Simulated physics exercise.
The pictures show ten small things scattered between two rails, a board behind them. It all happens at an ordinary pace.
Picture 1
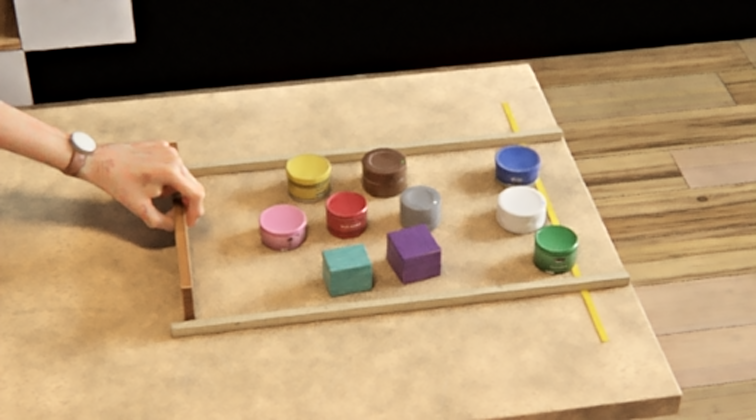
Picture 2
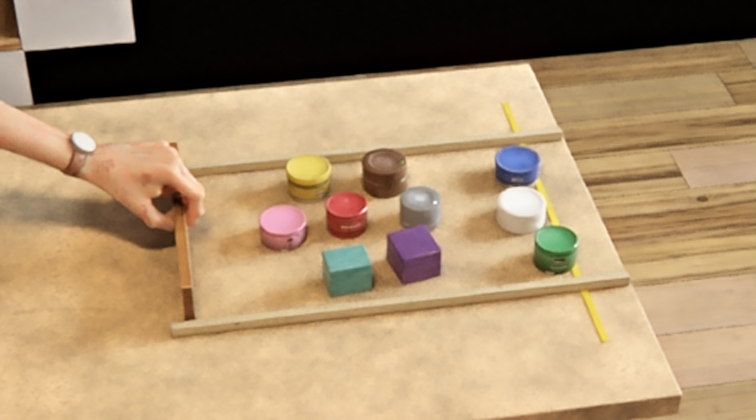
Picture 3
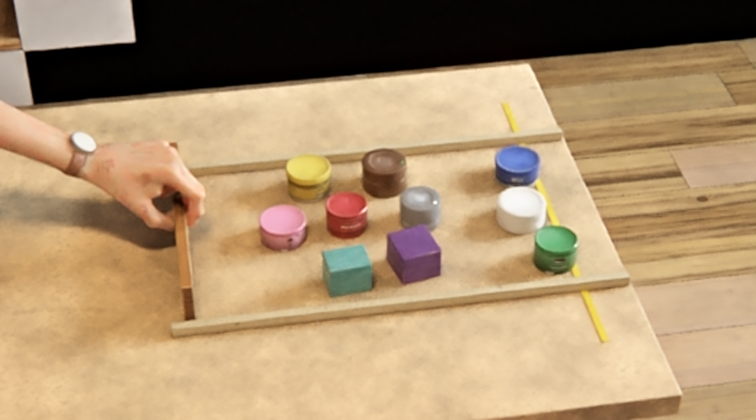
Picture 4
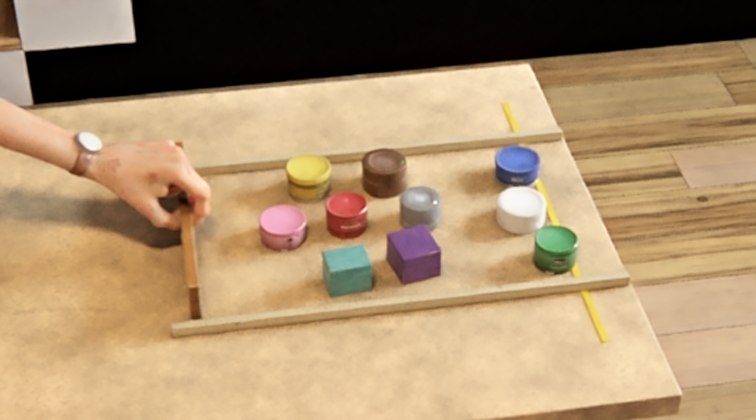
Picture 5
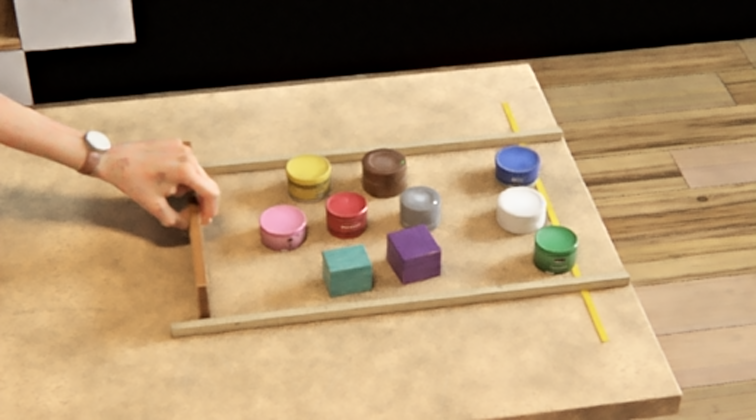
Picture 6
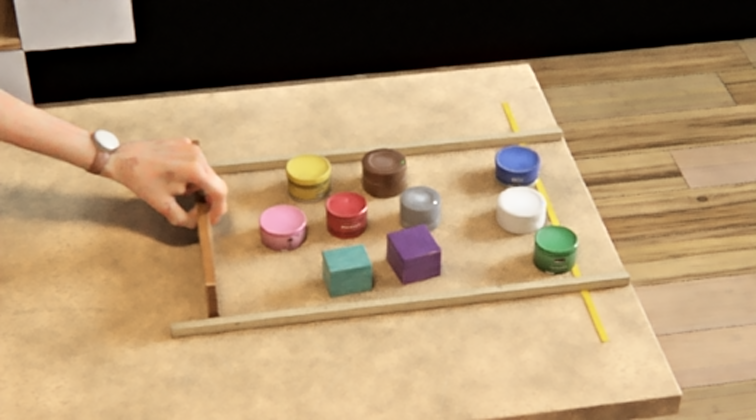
A hand wearing a wristwatch rests on a wooden board at the left of a tan tabletop, seen from above at an angle, with wooden flooring beyond. Between two rails sit yellow, brown, pink, red and grey tubs, turquoise and purple blocks, and blue, white and green tubs near a yellow strip at right. The hand first stays still, then slides the board slightly rightward, touching none of them.
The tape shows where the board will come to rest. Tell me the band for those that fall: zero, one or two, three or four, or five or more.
As it turns out, the number that fall off is five or more.
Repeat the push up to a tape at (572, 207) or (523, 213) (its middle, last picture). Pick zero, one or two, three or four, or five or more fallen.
The falls would be 5 or more; just one or two.
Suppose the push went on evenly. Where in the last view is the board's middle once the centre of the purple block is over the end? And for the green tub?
At (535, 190) for the purple block; at (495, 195) for the green tub.
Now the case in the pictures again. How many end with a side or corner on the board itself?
In contact: 4.
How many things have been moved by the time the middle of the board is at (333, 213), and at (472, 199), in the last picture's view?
First 6, then 10.
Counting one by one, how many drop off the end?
Exactly 6.
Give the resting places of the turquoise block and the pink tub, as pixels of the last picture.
About (592, 245), and the other about (572, 199).
Soon after, none off yet; green tub at rest near (555, 250); blue pot at rest near (517, 168); white lid at rest near (521, 210).
In the end, the number that fall off is five or more; gone, brown lid, purple block, grey lid, white lid, blue pot and green tub.
